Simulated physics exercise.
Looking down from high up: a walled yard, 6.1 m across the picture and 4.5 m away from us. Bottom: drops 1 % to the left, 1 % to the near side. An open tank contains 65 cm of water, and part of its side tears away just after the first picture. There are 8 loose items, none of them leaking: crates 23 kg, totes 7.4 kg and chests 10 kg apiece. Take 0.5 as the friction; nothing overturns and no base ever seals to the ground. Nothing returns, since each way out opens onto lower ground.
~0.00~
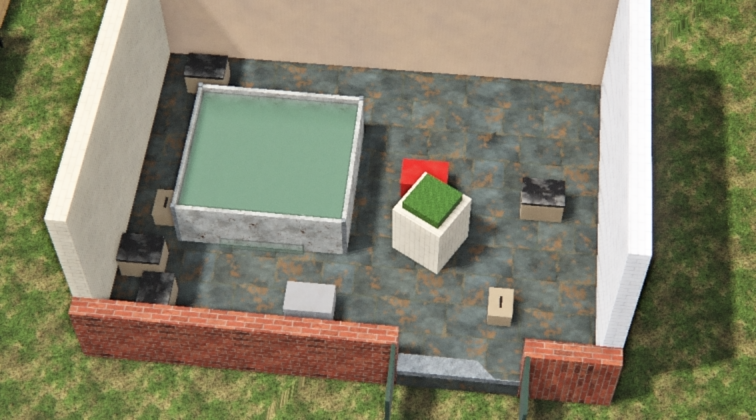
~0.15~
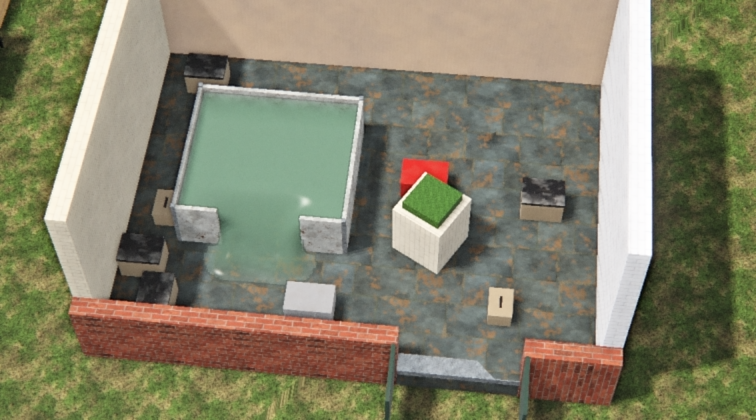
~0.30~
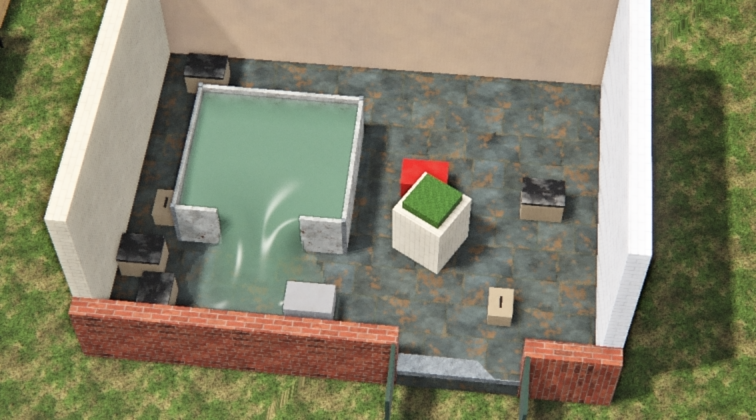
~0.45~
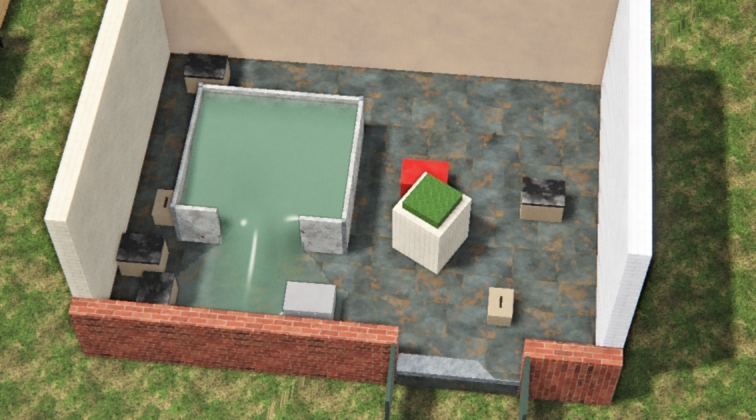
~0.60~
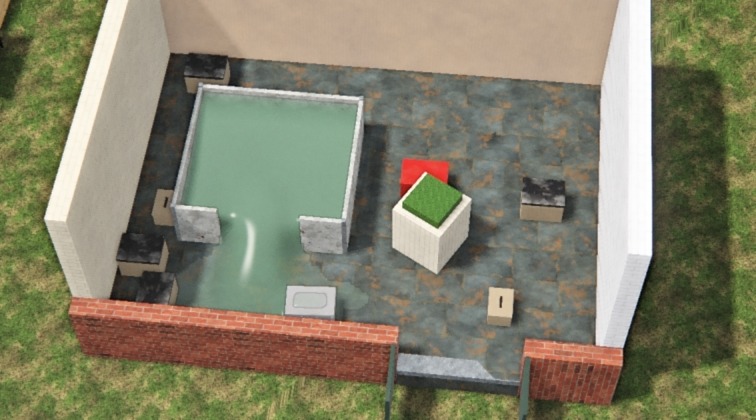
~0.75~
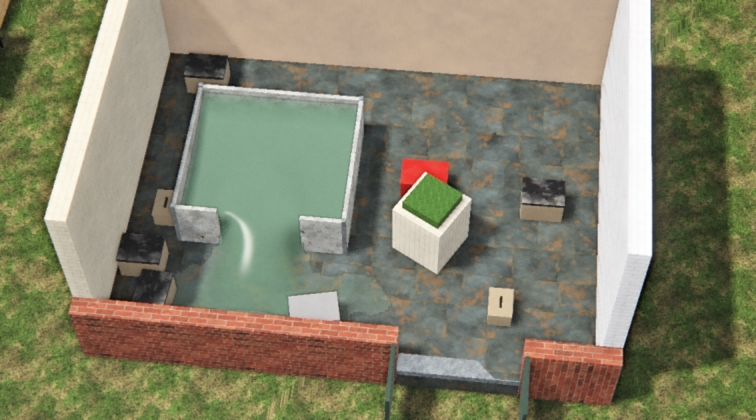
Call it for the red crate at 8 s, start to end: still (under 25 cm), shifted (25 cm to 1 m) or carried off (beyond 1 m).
Still.
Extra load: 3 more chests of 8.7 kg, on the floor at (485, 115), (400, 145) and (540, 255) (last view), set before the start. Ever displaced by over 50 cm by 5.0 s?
Spot by spot, in turn: Falls short, falls short, exceeds it.
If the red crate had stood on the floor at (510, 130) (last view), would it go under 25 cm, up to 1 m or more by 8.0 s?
Outcome: It is shifted a bit.
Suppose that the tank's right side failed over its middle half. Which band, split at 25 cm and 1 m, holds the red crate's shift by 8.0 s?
The answer: The red crate is taken far off.
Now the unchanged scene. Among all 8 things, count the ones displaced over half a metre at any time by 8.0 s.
That comes to 7.
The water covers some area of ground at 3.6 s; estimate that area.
Roughly 20 m2.
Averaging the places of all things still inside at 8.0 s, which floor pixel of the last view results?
About (503, 172).
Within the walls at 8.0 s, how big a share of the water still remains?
Remaining: Approx. 92 per cent.
After 1.6 s the red crate is near (425, 173), 0.0 m from its start, aground; 0 of 8 are out; 1 afloat.
After 3.6 s the red crate is near (425, 173), 0.0 m from its start, aground; 0 of 8 are out; 5 afloat.
After 5.6 s the red crate is near (425, 173), 0.0 m from its start, aground; 0 of 8 are out; 5 afloat.
After 8.0 s the red crate is near (424, 173), 0.0 m from its start, aground; 0 of 8 are out; 7 afloat.
